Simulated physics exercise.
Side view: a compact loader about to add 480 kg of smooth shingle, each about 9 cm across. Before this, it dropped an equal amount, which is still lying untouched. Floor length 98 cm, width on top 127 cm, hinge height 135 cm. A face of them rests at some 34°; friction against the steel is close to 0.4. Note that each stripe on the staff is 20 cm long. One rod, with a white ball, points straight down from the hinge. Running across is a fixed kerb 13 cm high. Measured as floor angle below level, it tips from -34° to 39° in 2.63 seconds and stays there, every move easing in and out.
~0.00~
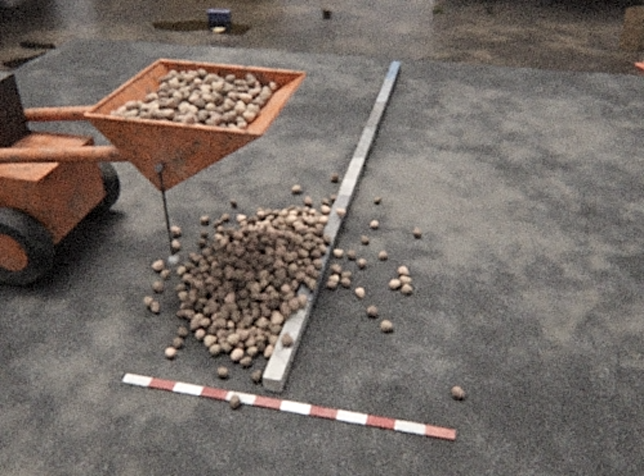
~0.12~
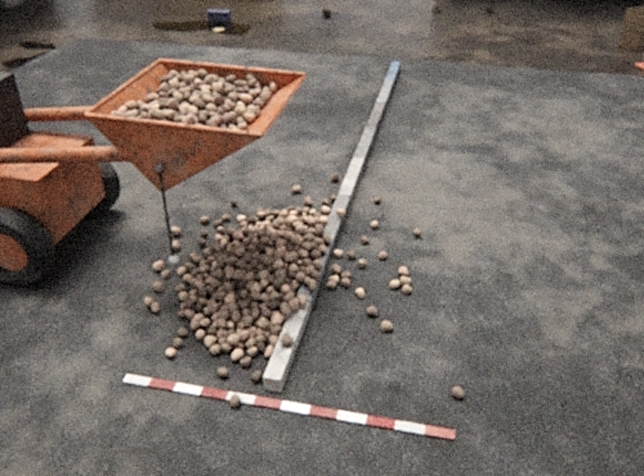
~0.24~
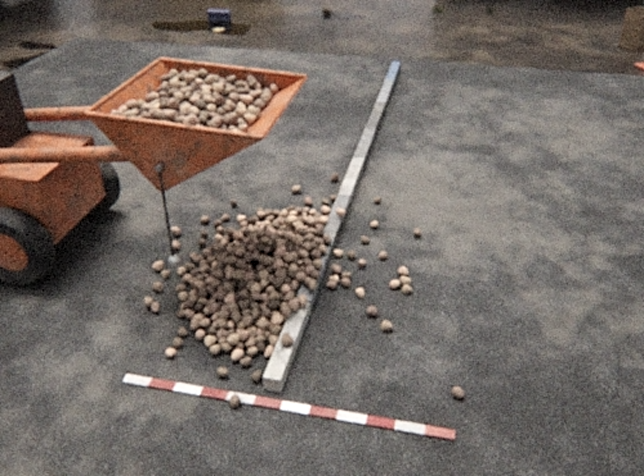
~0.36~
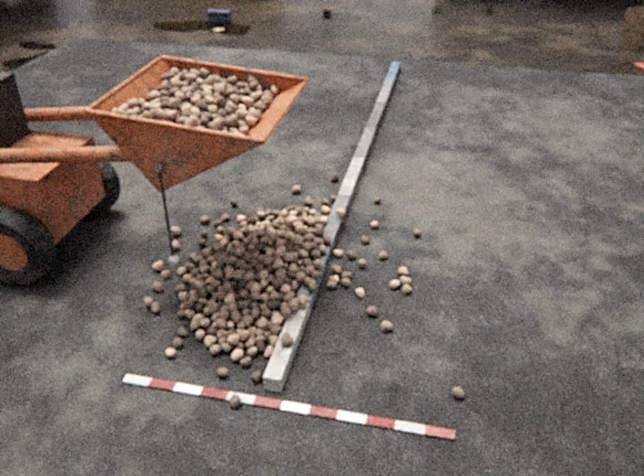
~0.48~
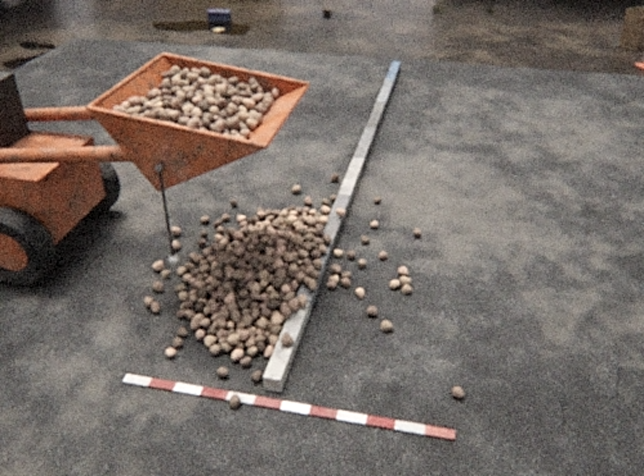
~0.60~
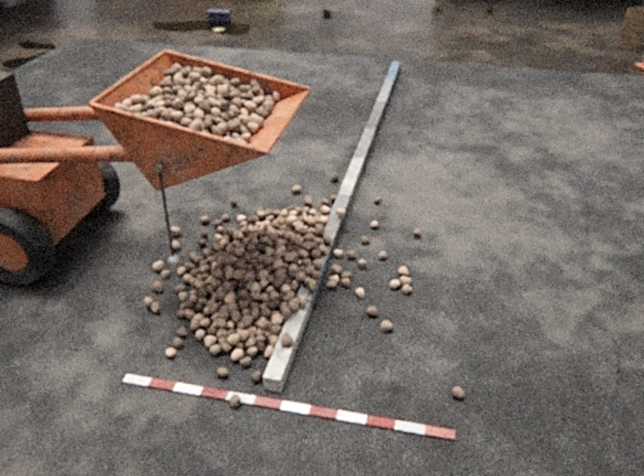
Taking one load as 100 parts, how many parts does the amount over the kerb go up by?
70 parts.
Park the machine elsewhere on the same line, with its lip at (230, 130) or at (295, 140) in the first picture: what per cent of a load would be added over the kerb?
First place: Roughly 40 %; second place: Roughly 95 %.
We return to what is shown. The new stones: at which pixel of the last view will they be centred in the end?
I'd point to about (346, 275).
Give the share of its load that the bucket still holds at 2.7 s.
Reading: Near 5 % of the load.
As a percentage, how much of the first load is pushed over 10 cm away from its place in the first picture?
Close to 5 per cent.
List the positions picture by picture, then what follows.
In the first frame, the bucket is at -34°, its lip at (261, 135); the top of the load is at (201, 87). The earlier load is highest near (279, 254), 26 cm above ground level, 96 % on this side of the kerb, 4 % over the kerb.
In the second frame, the bucket is at -34°, its lip at (262, 136); the top of the load is at (201, 87); the stones move at 0.0 m/s on average.
In the third frame, the bucket is at -32°, its lip at (263, 138); the top of the load is at (199, 85); the stones move at 0.1 m/s on average.
In the fourth frame, lip at (264, 142), floor tilted -30°, highest stones at (195, 85); the stones move at 0.1 m/s on average.
In the fifth frame, the bucket is at -28°, its lip at (266, 147); the top of the load is at (181, 82); the stones move at 0.1 m/s on average.
In the sixth frame, lip at (268, 153), floor tilted -24°, highest stones at (178, 80); the stones move at 0.1 m/s on average.
After 2.0 s the floor is at 28°; in per cent of one load, 85 in the bucket, 111 on this side of the kerb, 4 over the kerb; the foremost stones are at (405, 295).
After 2.7 s the floor is at 39°; in per cent of one load, 5 in the bucket, 145 on this side of the kerb, 50 over the kerb; the foremost stones are at (442, 294).
After 3.1 s the floor is at 39°; in per cent of one load, 0 in the bucket, 131 on this side of the kerb, 69 over the kerb; the foremost stones are at (475, 310).
After 5.8 s the floor is at 39°; in per cent of one load, 0 in the bucket, 127 on this side of the kerb, 73 over the kerb; the foremost stones are at (494, 318). Net gain over the kerb, 70.
